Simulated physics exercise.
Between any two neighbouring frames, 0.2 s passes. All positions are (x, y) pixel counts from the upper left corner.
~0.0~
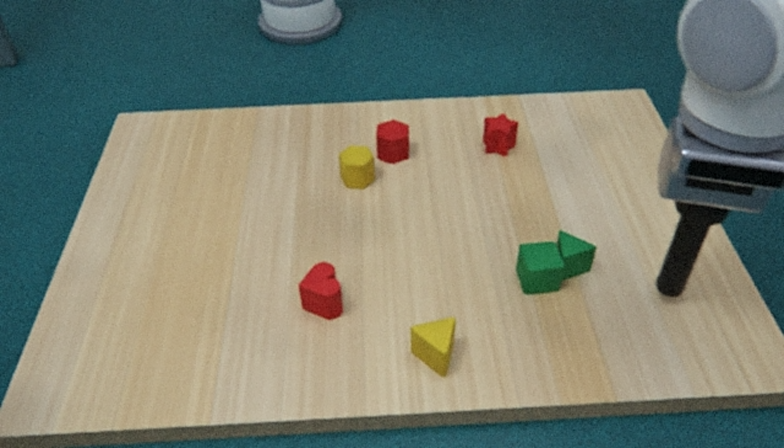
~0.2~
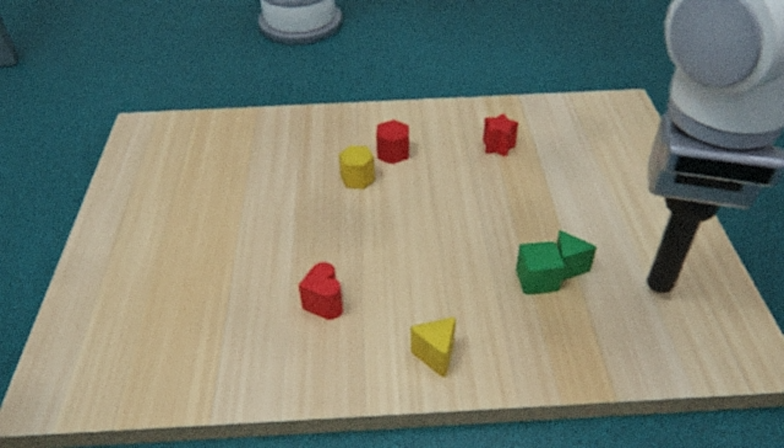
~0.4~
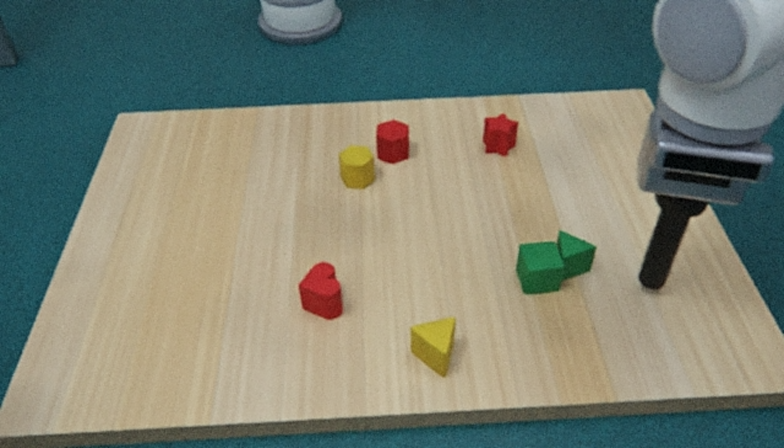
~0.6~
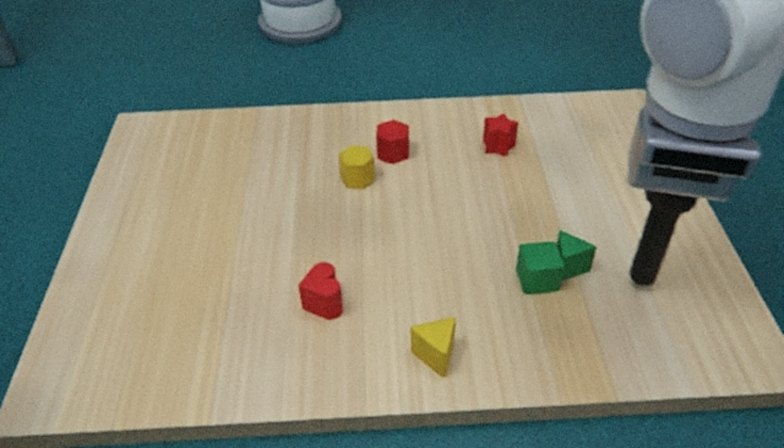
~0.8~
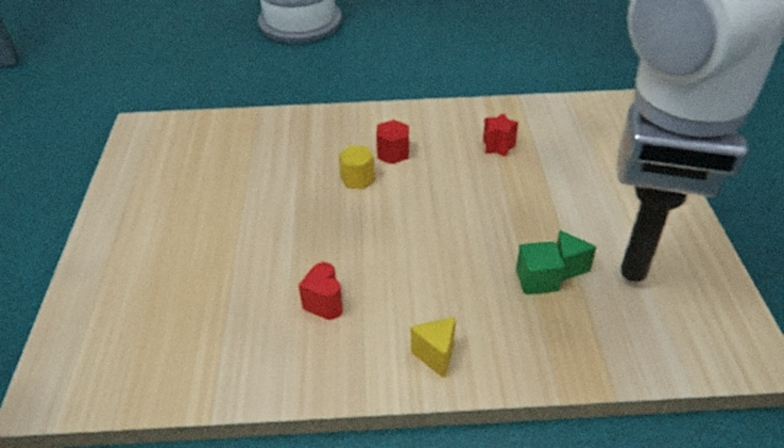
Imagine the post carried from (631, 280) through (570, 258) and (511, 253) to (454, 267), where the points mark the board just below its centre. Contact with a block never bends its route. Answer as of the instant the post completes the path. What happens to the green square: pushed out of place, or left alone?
The block moves away from its spot.
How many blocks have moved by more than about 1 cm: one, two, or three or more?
2.
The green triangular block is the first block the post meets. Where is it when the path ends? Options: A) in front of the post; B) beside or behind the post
Letter A.
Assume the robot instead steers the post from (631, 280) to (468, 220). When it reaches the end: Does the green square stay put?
I believe not.
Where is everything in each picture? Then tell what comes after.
Tip of the post (669, 287), middles of tops, green square (542, 255), green triangular block (573, 244), in the first picture.
Post (660, 284), nothing pushed, in the second picture.
Post (652, 280), nothing pushed, in the third picture.
Post (643, 276), nothing pushed, in the fourth picture.
Post (633, 273), green square (542, 255), green triangular block (573, 244), in the fifth picture.
What follows on the original path. One third of the way, post (570, 250); green square (522, 259), turned 20° anticlockwise; green triangular block (541, 240), turned 30° anticlockwise.
Two thirds of the way, post (512, 245); green square (514, 263), turned 50° anticlockwise; green triangular block (493, 238), turned 105° anticlockwise.
At the end, post (455, 259); green square (514, 263), turned 50° anticlockwise; green triangular block (437, 255), turned 120° anticlockwise.
